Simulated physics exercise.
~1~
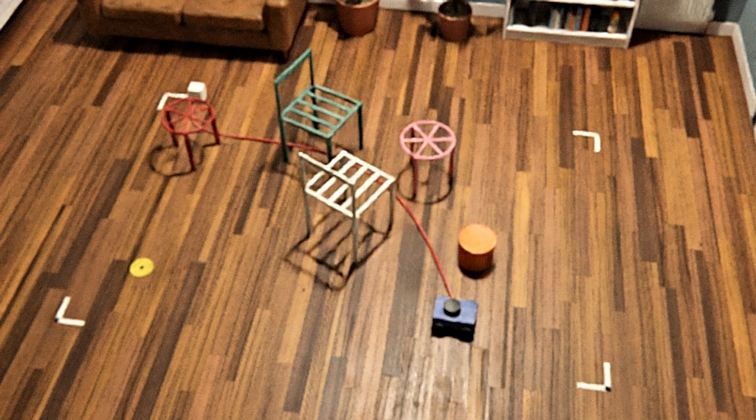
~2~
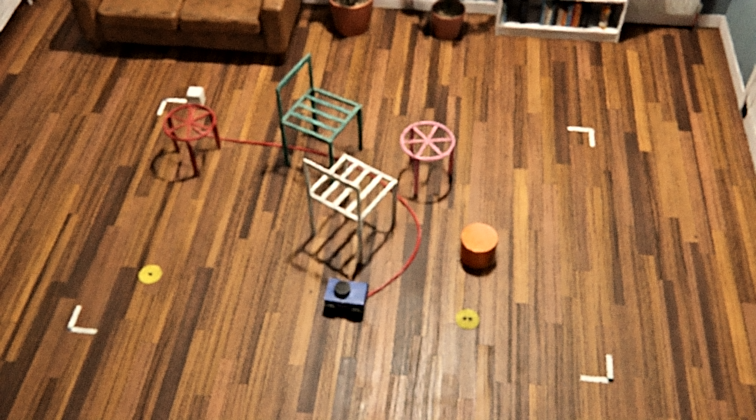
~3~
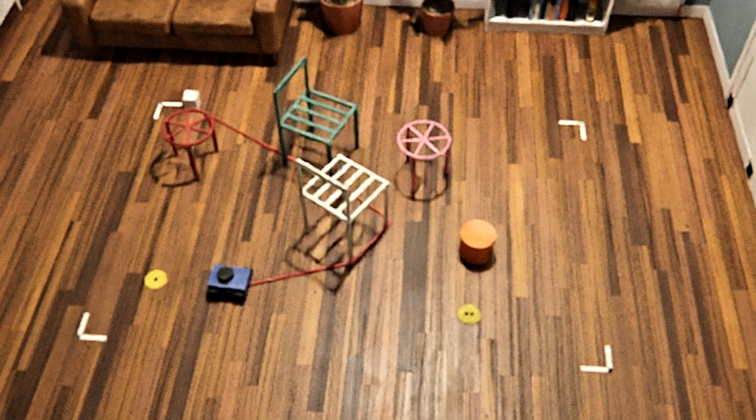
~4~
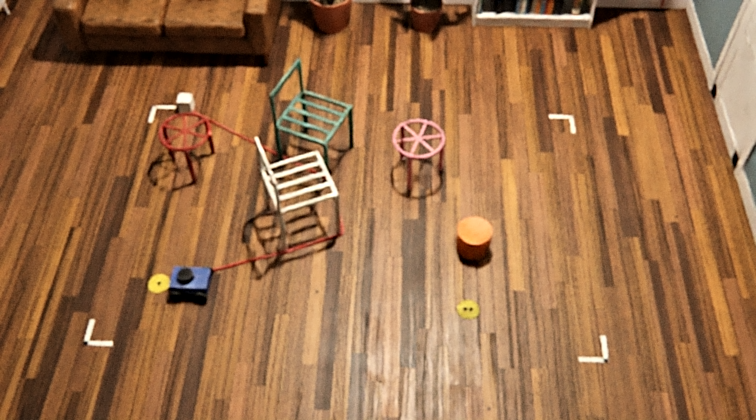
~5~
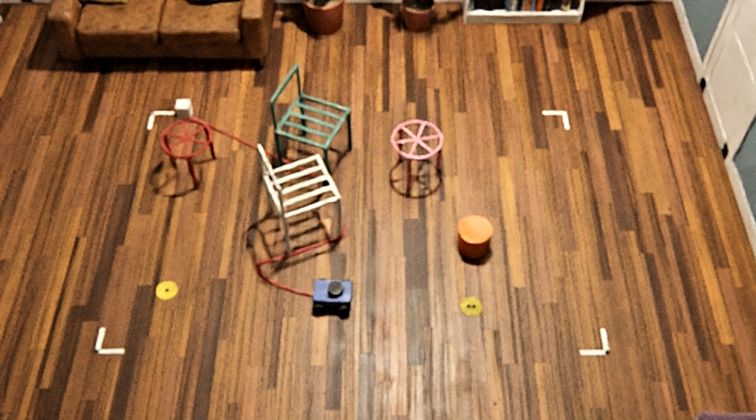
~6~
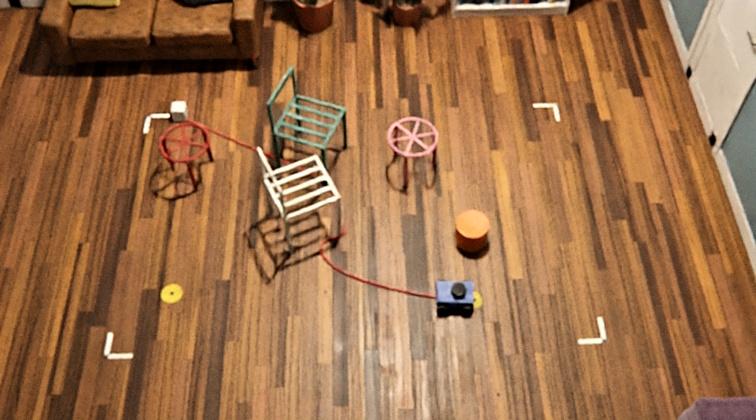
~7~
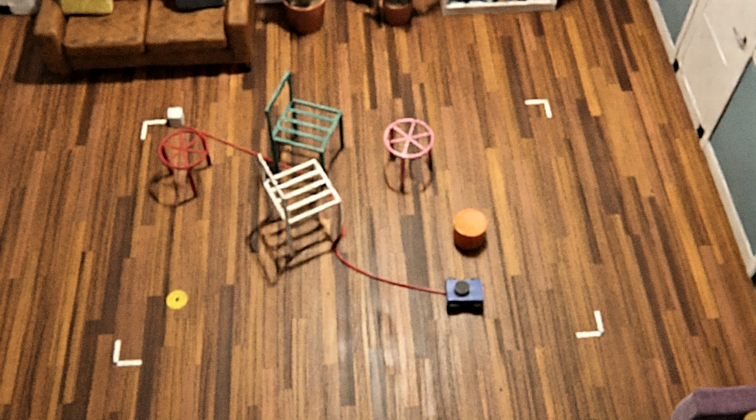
In the video, a small blue cart trailing a red lead moves left across a wooden floor among stools, chairs and an orange bucket, and the white chair shifts left. The cart then returns right and stops below the bucket, the lead curving back toward the chair.
